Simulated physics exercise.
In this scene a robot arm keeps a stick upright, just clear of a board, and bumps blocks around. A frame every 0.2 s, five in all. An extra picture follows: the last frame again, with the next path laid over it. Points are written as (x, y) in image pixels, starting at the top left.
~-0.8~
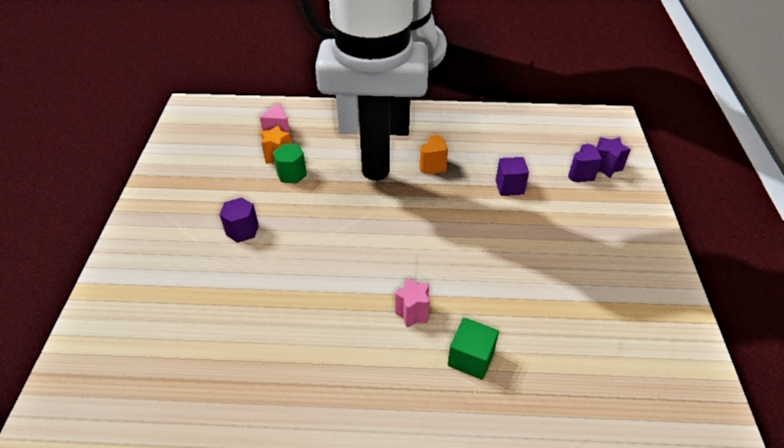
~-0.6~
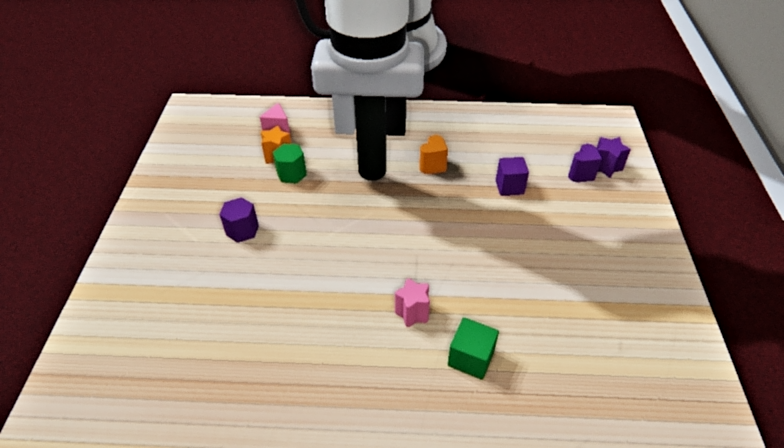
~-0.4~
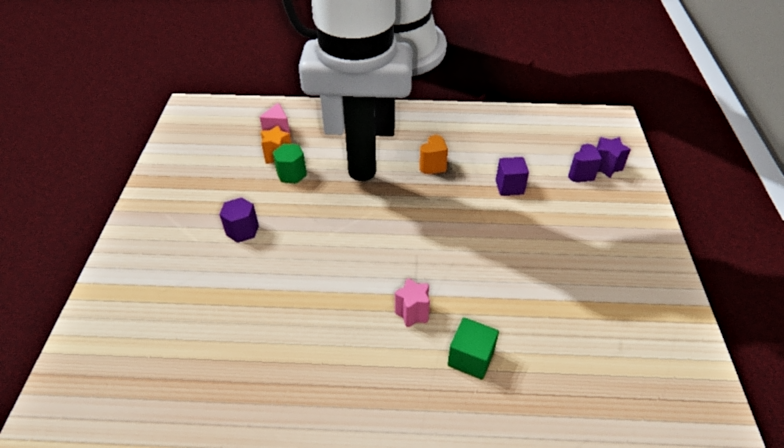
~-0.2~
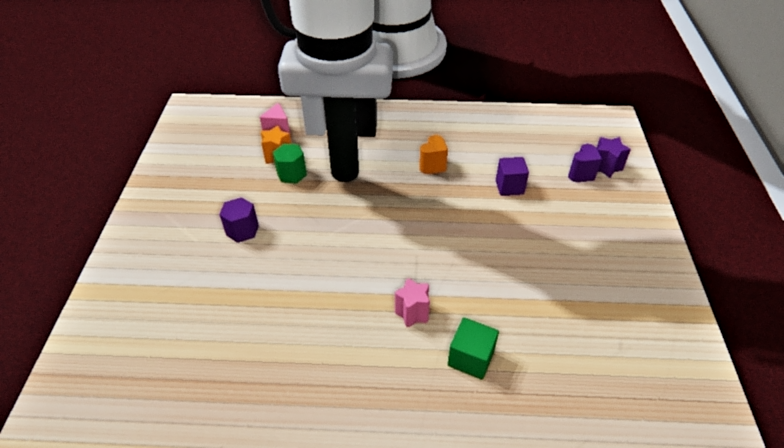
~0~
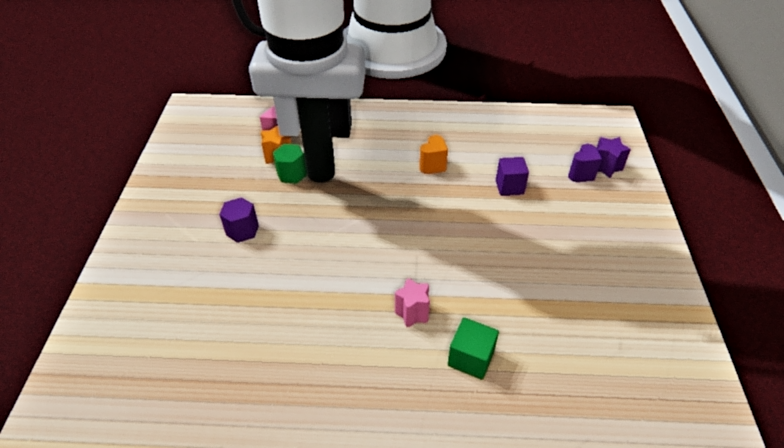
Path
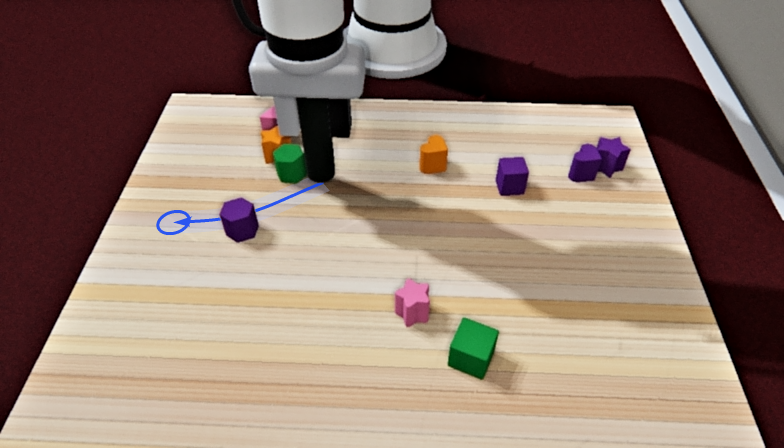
On a wooden board, a robot arm's black stick slides left while the blocks stay still.
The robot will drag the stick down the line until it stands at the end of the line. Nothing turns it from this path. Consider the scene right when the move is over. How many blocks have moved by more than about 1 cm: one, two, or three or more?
My prediction: One block.
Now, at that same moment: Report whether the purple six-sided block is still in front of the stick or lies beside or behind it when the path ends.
It is no longer ahead.
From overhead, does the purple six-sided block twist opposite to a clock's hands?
Yes - that is the case.
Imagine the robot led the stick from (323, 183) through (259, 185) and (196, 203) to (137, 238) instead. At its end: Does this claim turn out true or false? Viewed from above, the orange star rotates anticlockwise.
The statement is false.
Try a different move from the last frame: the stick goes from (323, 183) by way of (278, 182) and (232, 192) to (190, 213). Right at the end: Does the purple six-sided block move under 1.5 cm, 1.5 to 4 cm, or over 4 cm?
It ends under 1.5 cm away.
The drawn path runs from (323, 183) by way of (253, 211) to (174, 222).
What follows on the original path. One third of the way, stick at (275, 195); nothing pushed yet.
Two thirds of the way, stick at (224, 210); purple six-sided block at (224, 218), turned 50° anticlockwise.
At the end, stick at (170, 214); purple six-sided block at (224, 218), turned 50° anticlockwise; green six-sided block not moved.
